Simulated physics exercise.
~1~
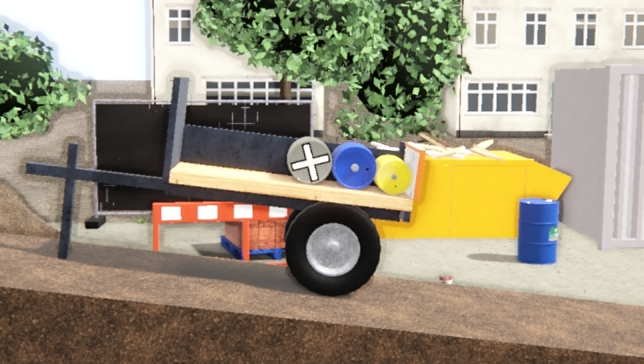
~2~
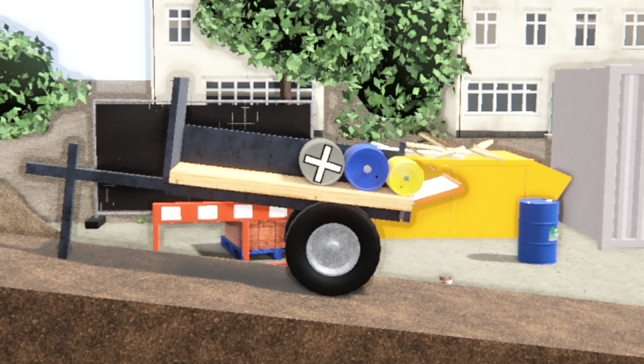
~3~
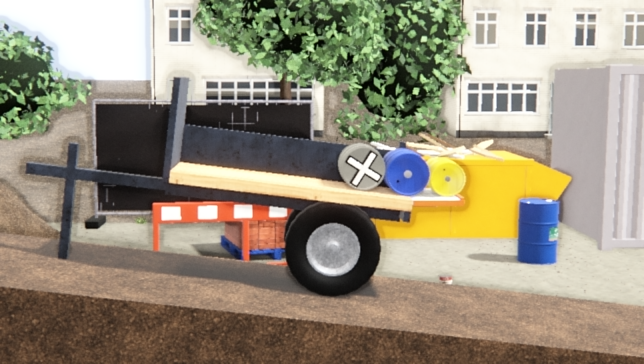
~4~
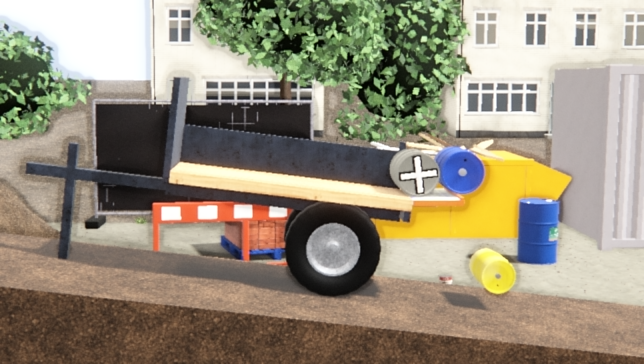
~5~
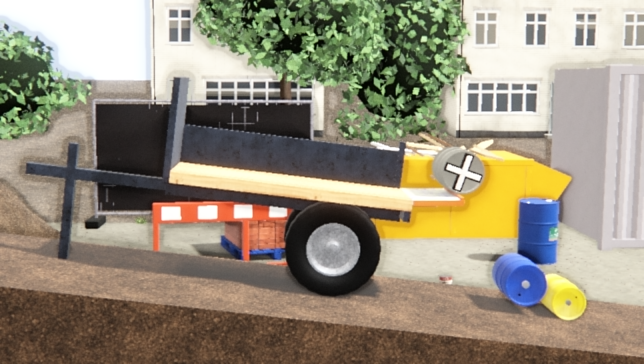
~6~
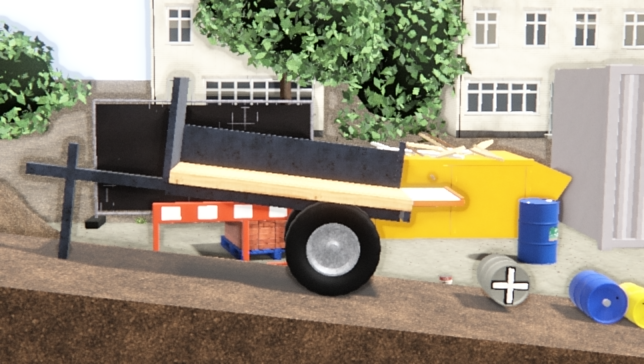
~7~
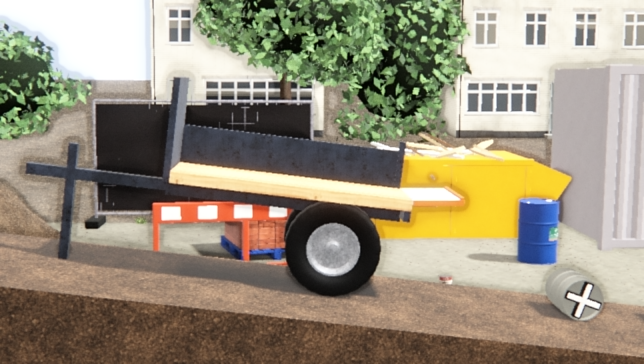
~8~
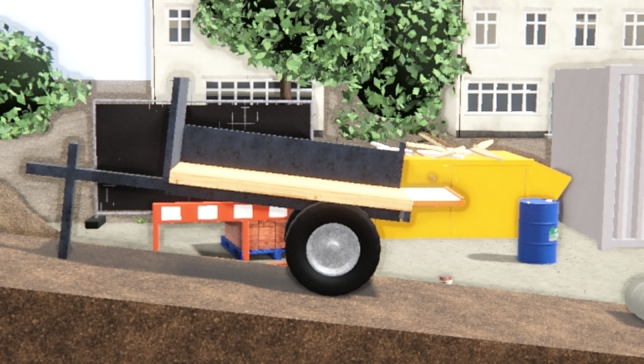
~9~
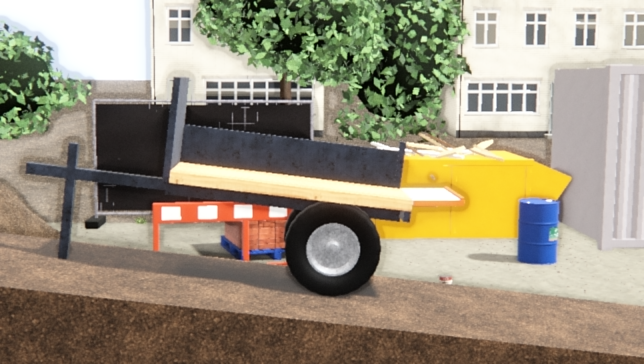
Three kegs roll off the trailer as its tailgate drops, then roll right out of view.
